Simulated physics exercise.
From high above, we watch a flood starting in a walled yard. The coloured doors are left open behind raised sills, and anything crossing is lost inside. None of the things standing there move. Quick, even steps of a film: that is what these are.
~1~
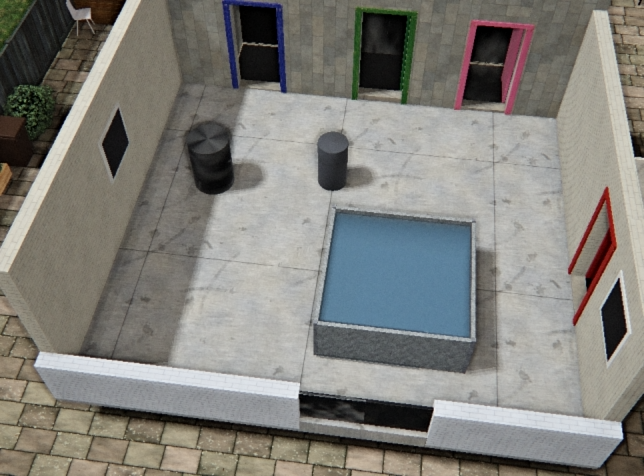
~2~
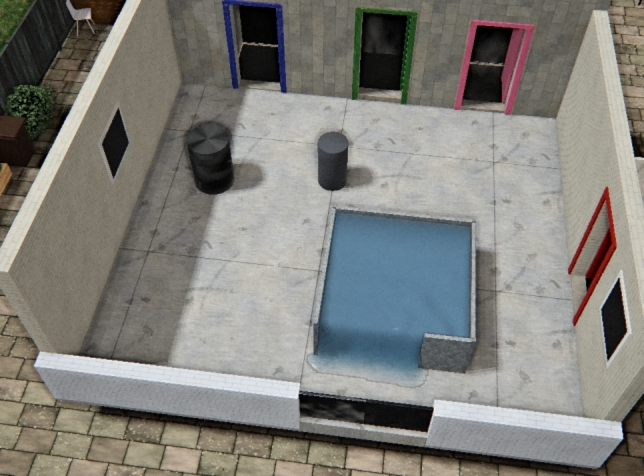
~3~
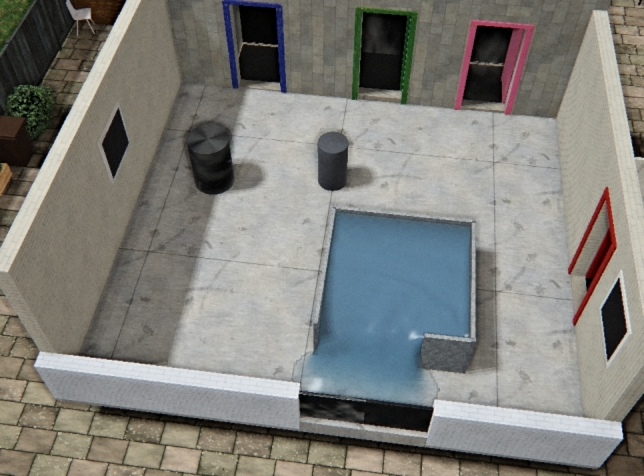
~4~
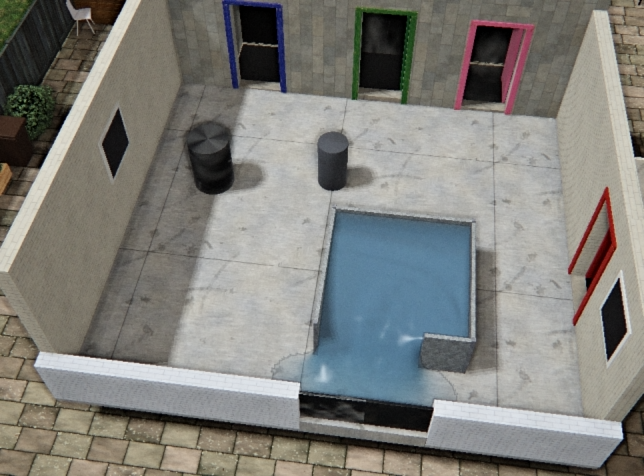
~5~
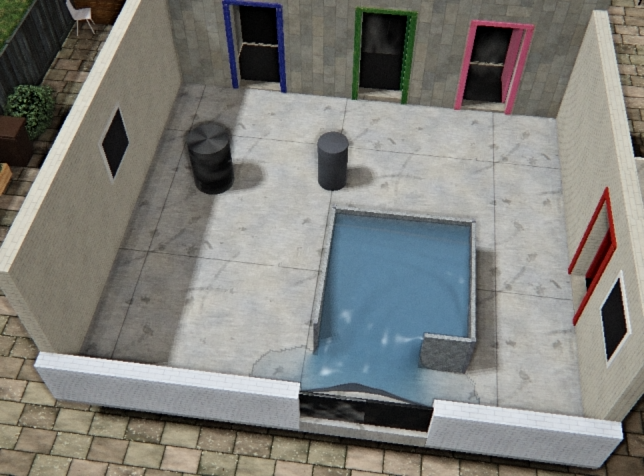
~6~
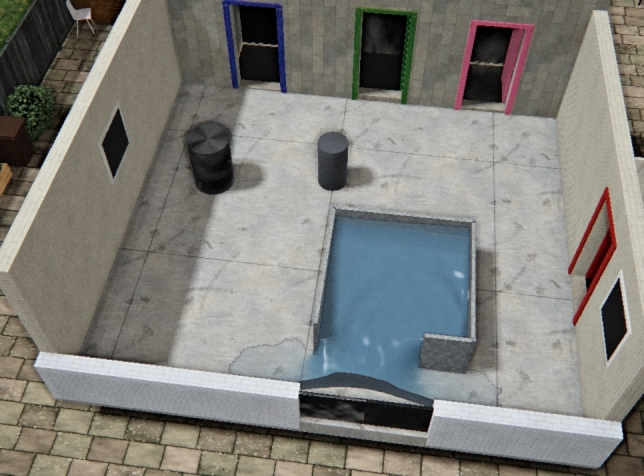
A walled yard with blue, green, pink and red doorways held a full tank of water, until part of its front wall disappeared and water poured out, spreading across the floor beside the low white wall.
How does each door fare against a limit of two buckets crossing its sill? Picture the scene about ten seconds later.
The green door keeps inside the allowance there, the red door exceeds the allowance there, the blue door exceeds the allowance there, the pink door exceeds the allowance there.
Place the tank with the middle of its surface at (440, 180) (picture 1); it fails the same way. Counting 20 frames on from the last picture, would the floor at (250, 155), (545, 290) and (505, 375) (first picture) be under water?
First spot bare, second swamped, third swamped.
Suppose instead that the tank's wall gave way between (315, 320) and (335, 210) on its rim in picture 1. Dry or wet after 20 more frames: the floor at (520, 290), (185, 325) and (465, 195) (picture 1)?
In the order you gave them, I get still bare, drenched, still bare.
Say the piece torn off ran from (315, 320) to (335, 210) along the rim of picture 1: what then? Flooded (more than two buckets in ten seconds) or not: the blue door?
Blue door: Tops the limit.
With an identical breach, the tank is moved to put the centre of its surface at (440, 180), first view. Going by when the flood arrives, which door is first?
It's the door marked red.
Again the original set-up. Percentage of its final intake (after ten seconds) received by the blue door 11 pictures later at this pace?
Roughly 0 per cent.
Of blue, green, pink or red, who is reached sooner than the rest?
Go with the door marked red.
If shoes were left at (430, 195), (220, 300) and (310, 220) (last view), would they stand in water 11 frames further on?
In that order the points end up high and dry, soaked and high and dry.
A moment on, water covers 20 % of the floor; the green door not reached, the red door not reached, the blue door not reached, the pink door not reached.
Next, water covers 30 % of the floor; the green door not reached, the red door wet at the sill, nothing in, the blue door not reached, the pink door not reached.
Then, water covers 55 % of the floor; the green door not reached, the red door over two buckets in, the blue door not reached, the pink door not reached.
Later, water covers 90 % of the floor; the green door wet at the sill, nothing in, the red door over two buckets in, the blue door over two buckets in, the pink door over two buckets in.
In the end, water covers 100 % of the floor; the green door wet at the sill, nothing in, the red door far over two buckets in, the blue door over two buckets in, the pink door far over two buckets in.
